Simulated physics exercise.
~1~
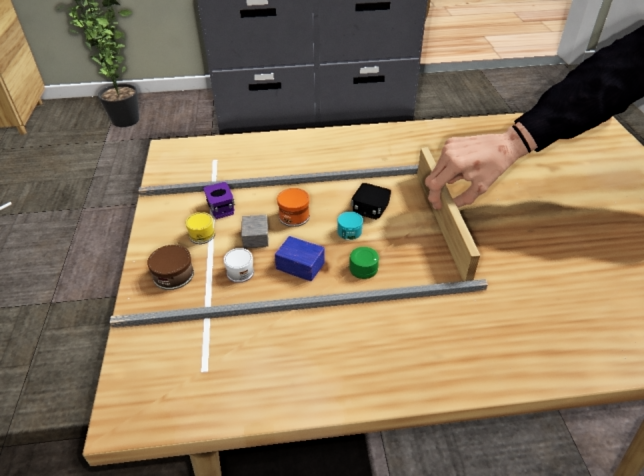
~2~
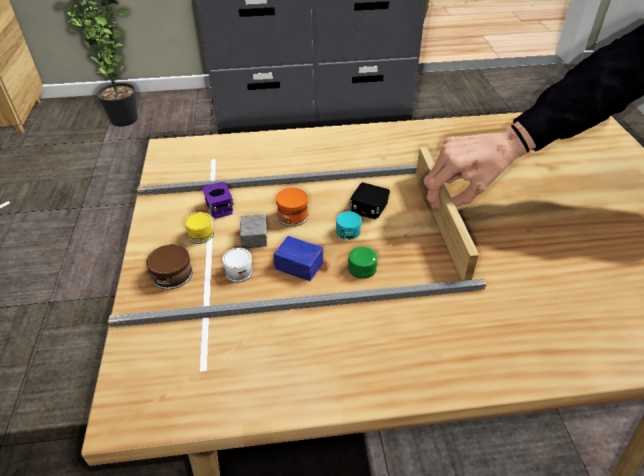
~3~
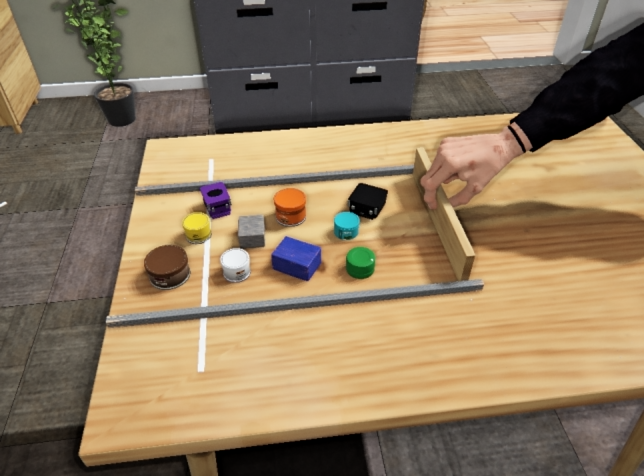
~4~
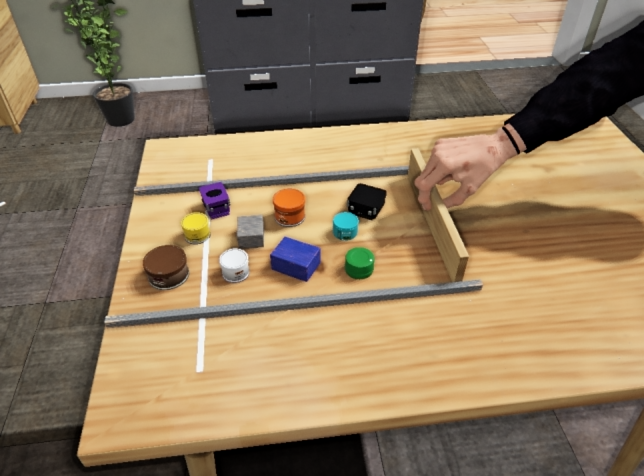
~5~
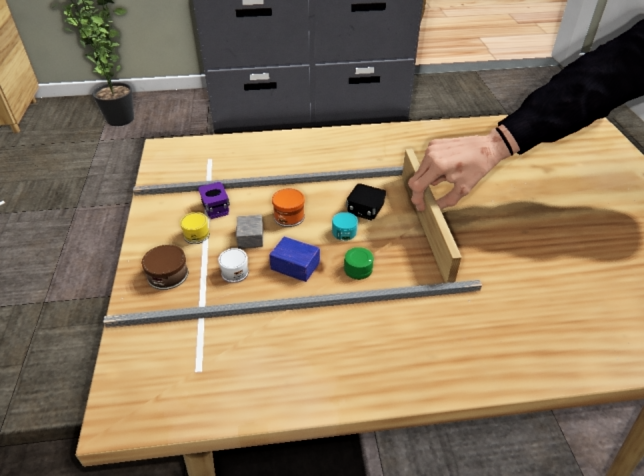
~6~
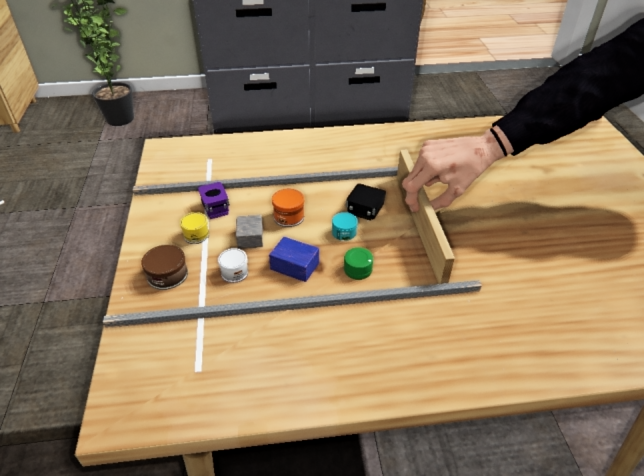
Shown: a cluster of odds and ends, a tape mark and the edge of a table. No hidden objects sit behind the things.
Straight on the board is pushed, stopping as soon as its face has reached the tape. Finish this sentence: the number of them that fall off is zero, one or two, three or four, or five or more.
The number of them that fall off is zero.
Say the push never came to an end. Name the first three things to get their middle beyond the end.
First the yellow pot, then the brown tin, then the orange pot.
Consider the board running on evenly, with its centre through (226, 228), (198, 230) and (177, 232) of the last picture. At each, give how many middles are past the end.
First 0, next 0, last 2.
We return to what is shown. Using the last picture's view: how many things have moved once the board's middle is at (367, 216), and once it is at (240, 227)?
First 1, after that 9.
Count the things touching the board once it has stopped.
I count 5 of them.
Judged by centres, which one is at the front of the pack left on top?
That's the yellow pot.
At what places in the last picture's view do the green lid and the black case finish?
Around (186, 296) and around (189, 221).
Soon after, none off yet; brown tin at rest near (165, 267); yellow pot at rest near (195, 228); purple case at rest near (214, 201).
After that, none off yet; brown tin at rest near (165, 267); yellow pot displaced about its own width near (172, 232); purple case displaced about its own width near (194, 195).
In the end, the number that fall off is zero.
